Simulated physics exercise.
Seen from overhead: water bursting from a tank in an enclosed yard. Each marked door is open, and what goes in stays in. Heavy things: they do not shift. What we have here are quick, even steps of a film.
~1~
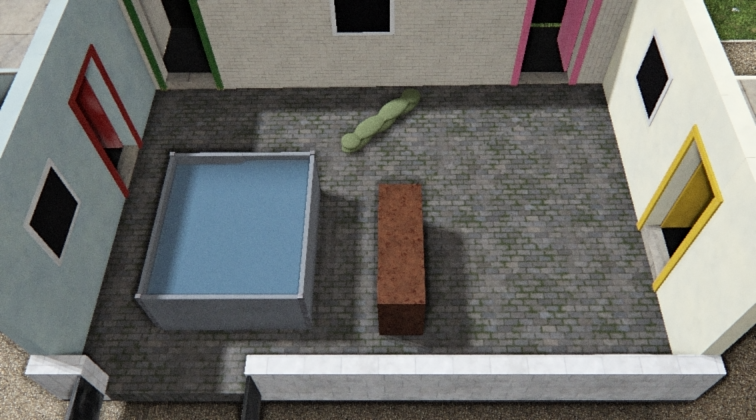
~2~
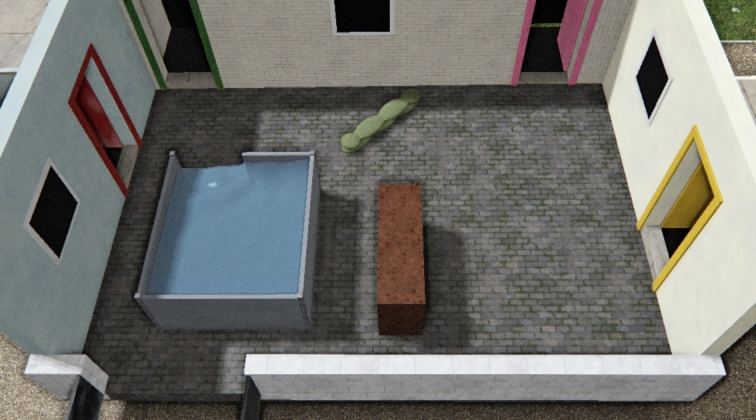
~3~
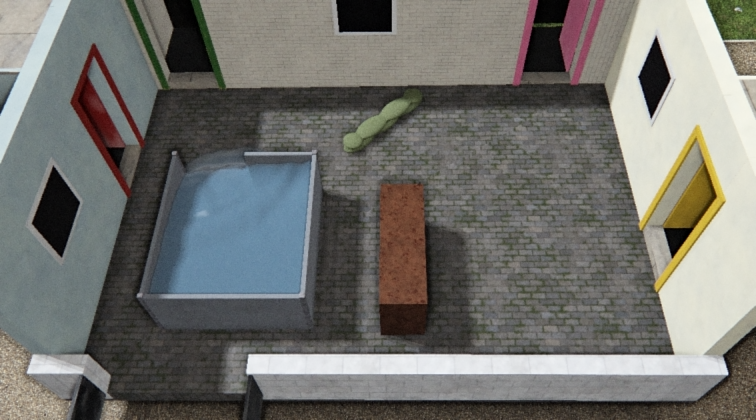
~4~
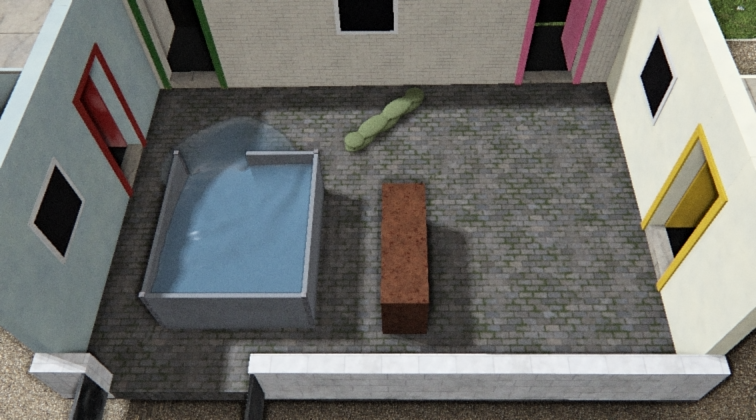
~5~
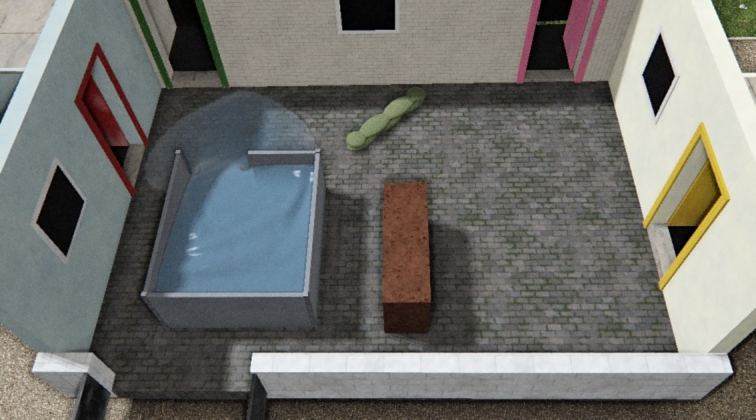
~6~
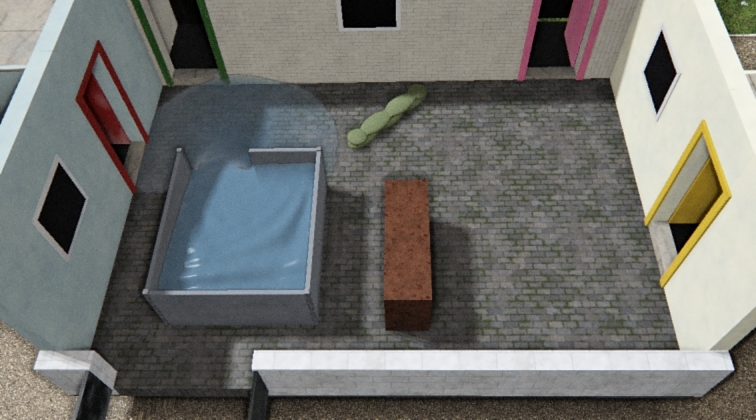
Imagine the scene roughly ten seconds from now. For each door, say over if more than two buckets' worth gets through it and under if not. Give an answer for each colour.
Red door: Over the cap, yellow door: Within the cap, green door: Over the cap, pink door: Within the cap.
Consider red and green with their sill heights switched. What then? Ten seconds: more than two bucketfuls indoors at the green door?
Result: Green door ends up above the limit.
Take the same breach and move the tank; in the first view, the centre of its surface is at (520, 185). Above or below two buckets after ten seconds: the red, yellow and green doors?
Then: The red door goes over, the yellow door is under, the green door keeps below it.
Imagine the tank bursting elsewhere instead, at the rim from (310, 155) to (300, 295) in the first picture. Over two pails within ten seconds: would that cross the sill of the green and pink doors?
As far as I can tell, green door doesn't reach the threshold while pink door surpasses the threshold.
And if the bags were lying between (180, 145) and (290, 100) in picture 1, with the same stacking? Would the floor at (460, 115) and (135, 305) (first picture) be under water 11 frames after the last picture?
In turn: Submerged, spared.
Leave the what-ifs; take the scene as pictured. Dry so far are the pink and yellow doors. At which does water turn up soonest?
It is the pink one.
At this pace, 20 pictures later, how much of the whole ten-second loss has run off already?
Close to 40 per cent, I'd say.
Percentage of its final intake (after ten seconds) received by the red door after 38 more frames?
By my reckoning, 55 percent.
A moment on, water covers 20 % of the floor; the red door under two buckets in, the yellow door not reached, the green door over two buckets in, the pink door not reached.
Next, water covers 25 % of the floor; the red door over two buckets in, the yellow door not reached, the green door far over two buckets in, the pink door not reached.
Then, water covers 45 % of the floor; the red door over two buckets in, the yellow door not reached, the green door far over two buckets in, the pink door wet at the sill, nothing in.
Later, water covers 75 % of the floor; the red door far over two buckets in, the yellow door wet at the sill, nothing in, the green door far over two buckets in, the pink door wet at the sill, nothing in.
In the end, water covers 95 % of the floor; the red door far over two buckets in, the yellow door wet at the sill, nothing in, the green door far over two buckets in, the pink door under two buckets in.
